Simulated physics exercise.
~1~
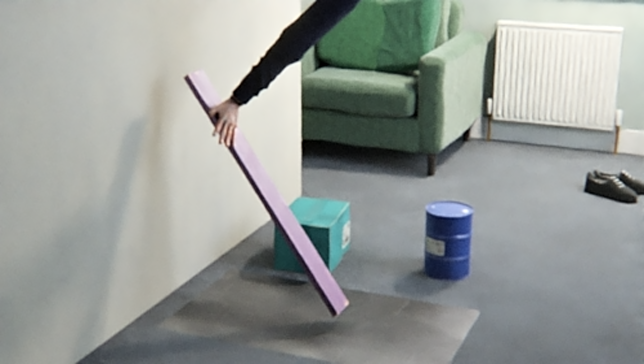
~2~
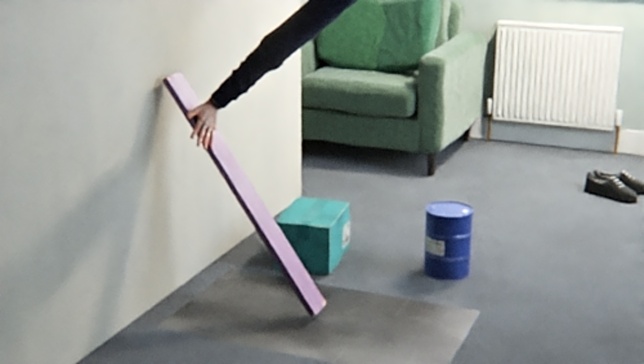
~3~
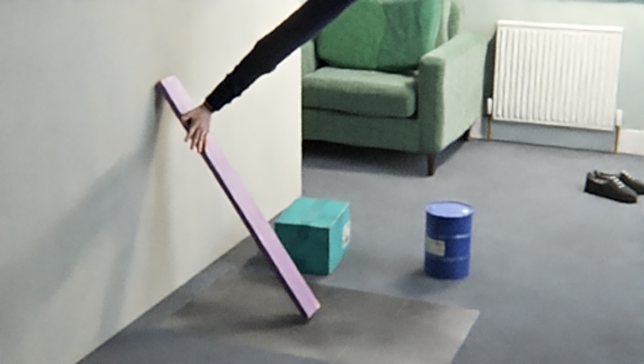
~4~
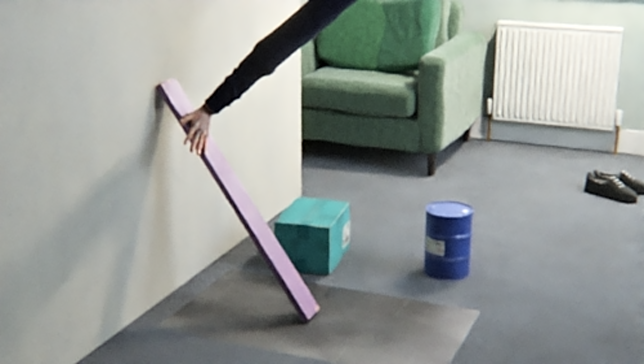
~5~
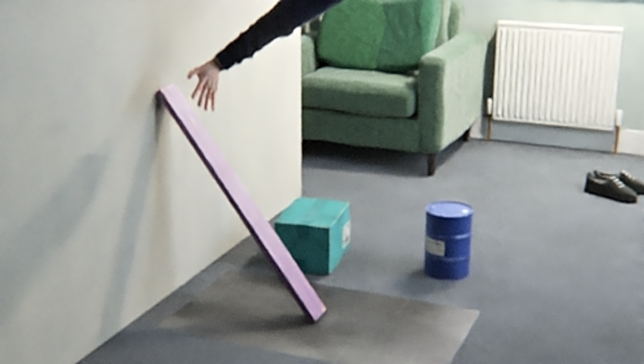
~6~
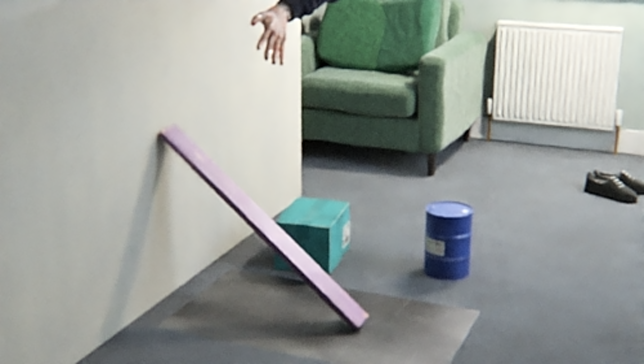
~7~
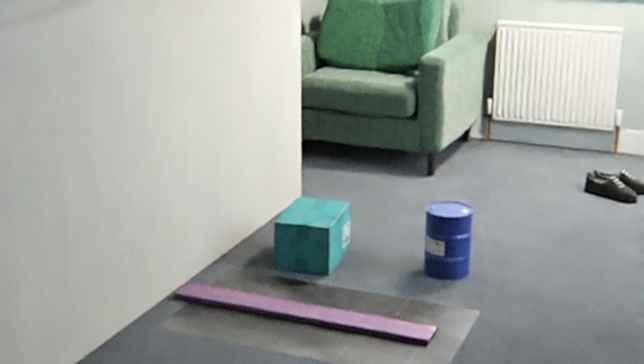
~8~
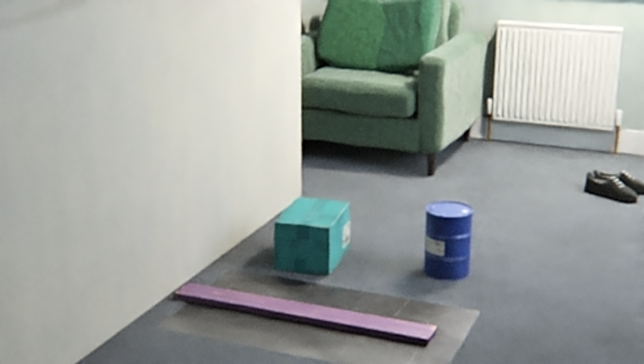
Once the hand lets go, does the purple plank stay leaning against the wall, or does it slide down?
The purple plank slides down. Its foot slips out away from the wall and it ends up lying on the floor.
